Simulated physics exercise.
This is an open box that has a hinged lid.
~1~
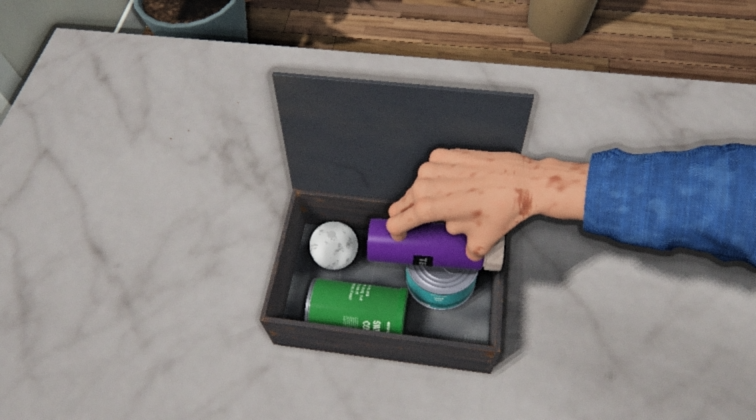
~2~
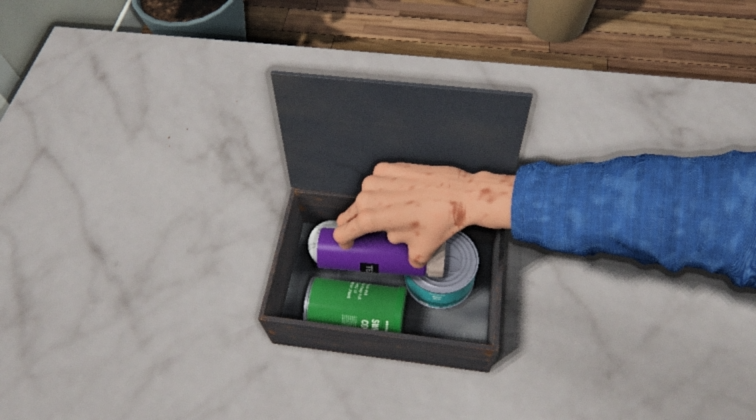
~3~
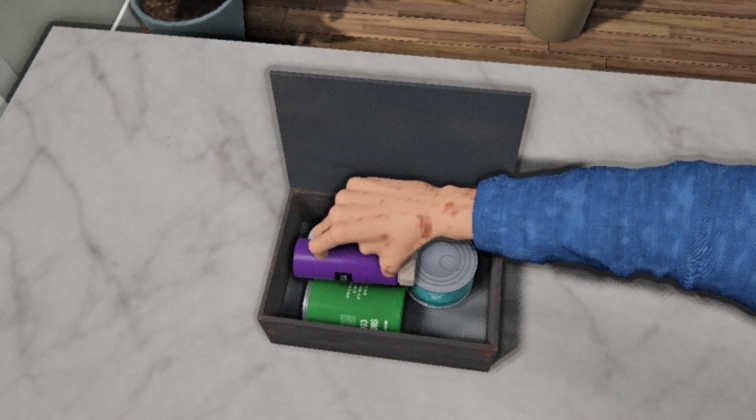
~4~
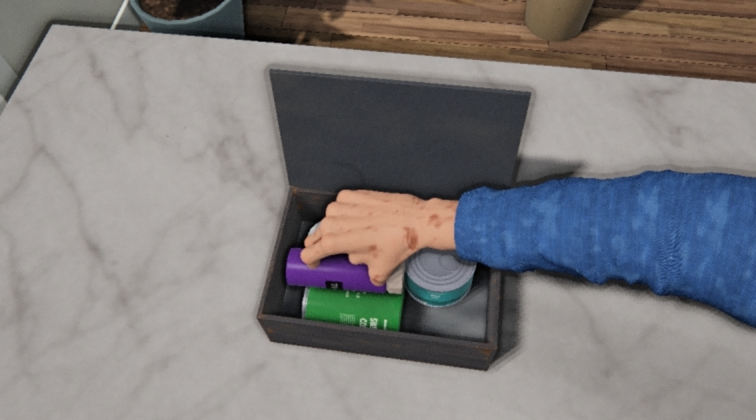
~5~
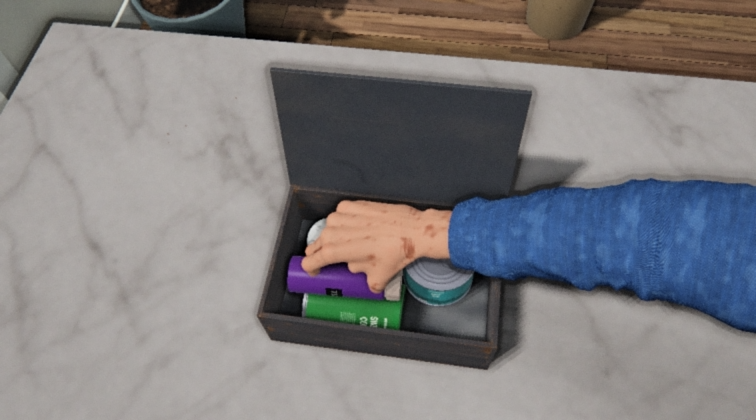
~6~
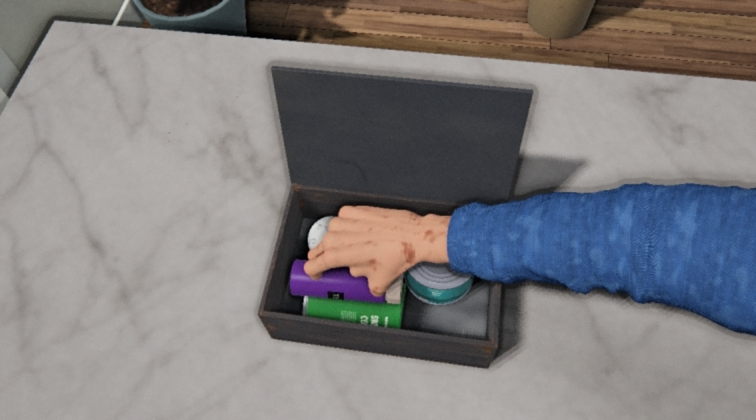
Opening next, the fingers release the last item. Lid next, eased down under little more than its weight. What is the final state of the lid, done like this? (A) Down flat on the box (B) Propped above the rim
(A) Down flat on the box.
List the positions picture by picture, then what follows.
In the first frame, on its way; purple shaker (435, 245); green tin (358, 310).
In the second frame, on its way; purple shaker (382, 252).
In the third frame, on its way; purple shaker (356, 262); turquoise tub (439, 268).
In the fourth frame, on its way; purple shaker (347, 271); green tin (354, 308).
In the fifth frame, on its way; purple shaker (346, 278).
In the sixth frame, in place under the hand; purple shaker (348, 282).
Then, 1.20 s later than the last frame, lid starting down; purple shaker moved well along near (339, 259); white ball moved a little.
Then, 1.80 s later than the last frame, lid 38° above the rim; purple shaker moved well along near (339, 259); white ball moved a little.
When it is over, lid shut; moved from the start, purple shaker; the other 3 as before. End places, in pixels of the last picture, purple shaker near (342, 262).
